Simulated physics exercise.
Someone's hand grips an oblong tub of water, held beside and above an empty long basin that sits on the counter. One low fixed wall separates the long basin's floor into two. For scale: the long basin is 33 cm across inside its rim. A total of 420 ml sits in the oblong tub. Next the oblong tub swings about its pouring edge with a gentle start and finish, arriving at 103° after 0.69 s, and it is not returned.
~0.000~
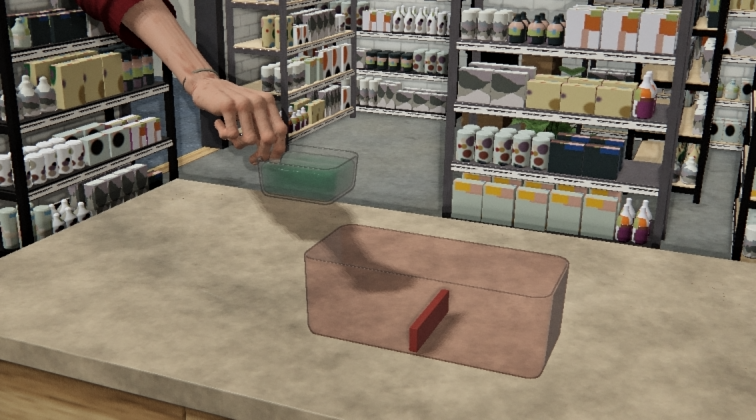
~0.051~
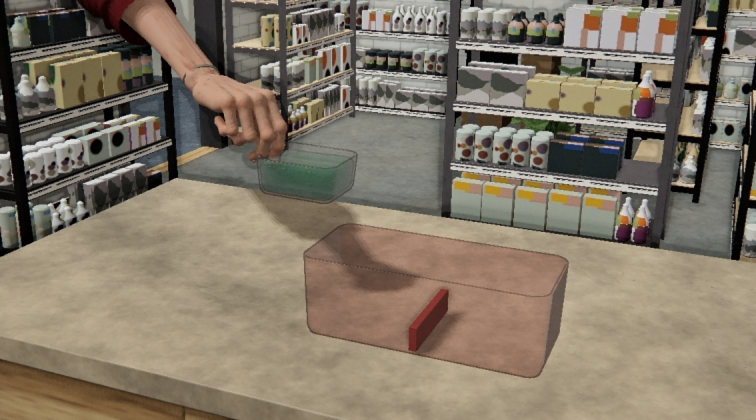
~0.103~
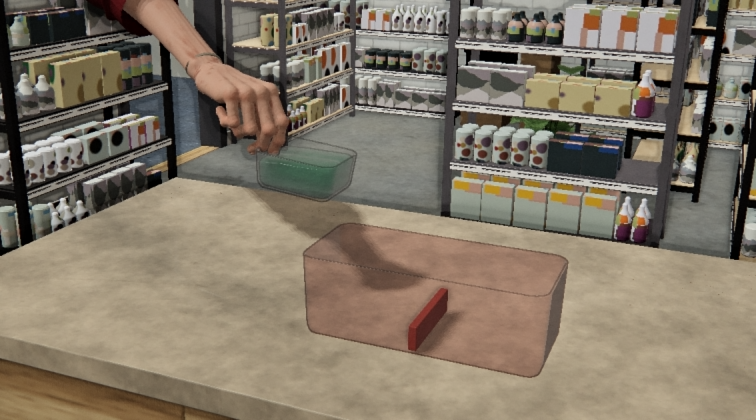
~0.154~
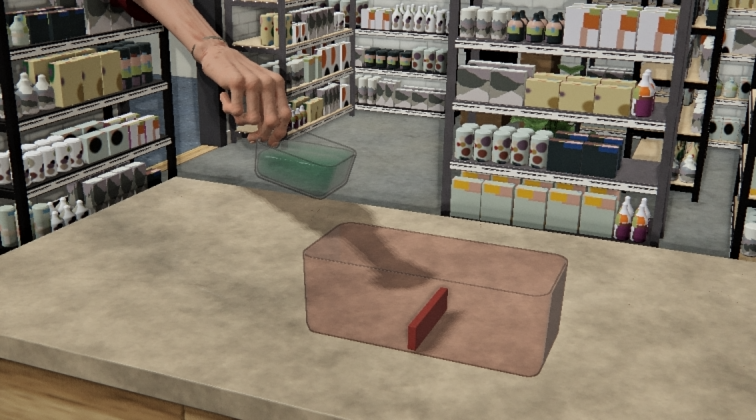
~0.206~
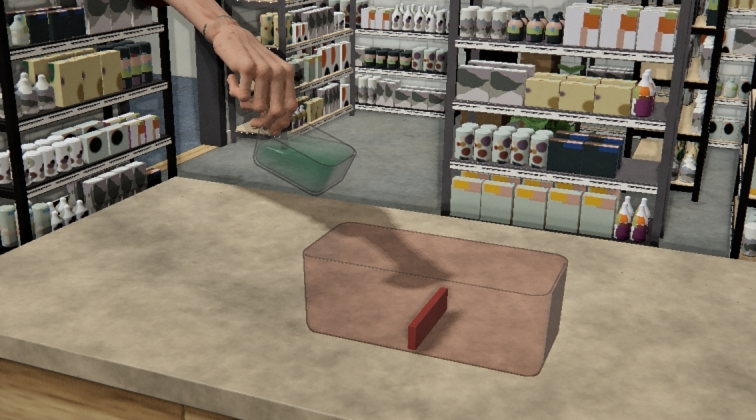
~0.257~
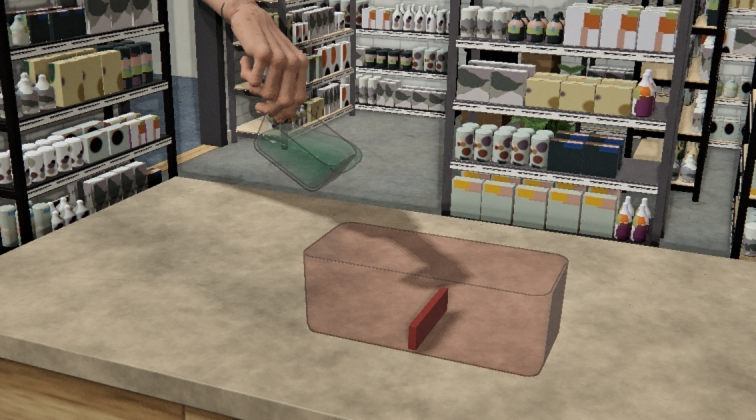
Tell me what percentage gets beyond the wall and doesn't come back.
Around 25 % gets beyond the wall and stays.
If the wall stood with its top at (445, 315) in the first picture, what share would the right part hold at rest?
Roughly 15 %.
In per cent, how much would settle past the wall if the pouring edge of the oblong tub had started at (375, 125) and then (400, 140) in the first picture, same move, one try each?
Try 1: 75 %; try 2: 85 %.
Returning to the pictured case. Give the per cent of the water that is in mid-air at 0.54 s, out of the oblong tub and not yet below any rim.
About 58 per cent.
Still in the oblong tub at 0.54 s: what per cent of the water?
Roughly 16 percent.
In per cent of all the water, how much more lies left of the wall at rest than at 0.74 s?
Roughly 5 in a hundred.
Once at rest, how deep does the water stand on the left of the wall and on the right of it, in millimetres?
Roughly 14 mm on the left side and 4 mm on the right side.
By 0.54 s the tilt is 91° and 15 per cent is still to pour, 26 is left of the wall and 0 right of it.
By 0.74 s the tilt is 103° and 1 per cent is still to pour, 69 is left of the wall and 25 right of it.
By 0.96 s the tilt is 103° and 0 per cent is still to pour, 74 is left of the wall and 24 right of it.
By 1.19 s the tilt is 103° and 0 per cent is still to pour, 74 is left of the wall and 25 right of it.
At rest 73 per cent lies left of the wall, 25 right of it and 1 outside.
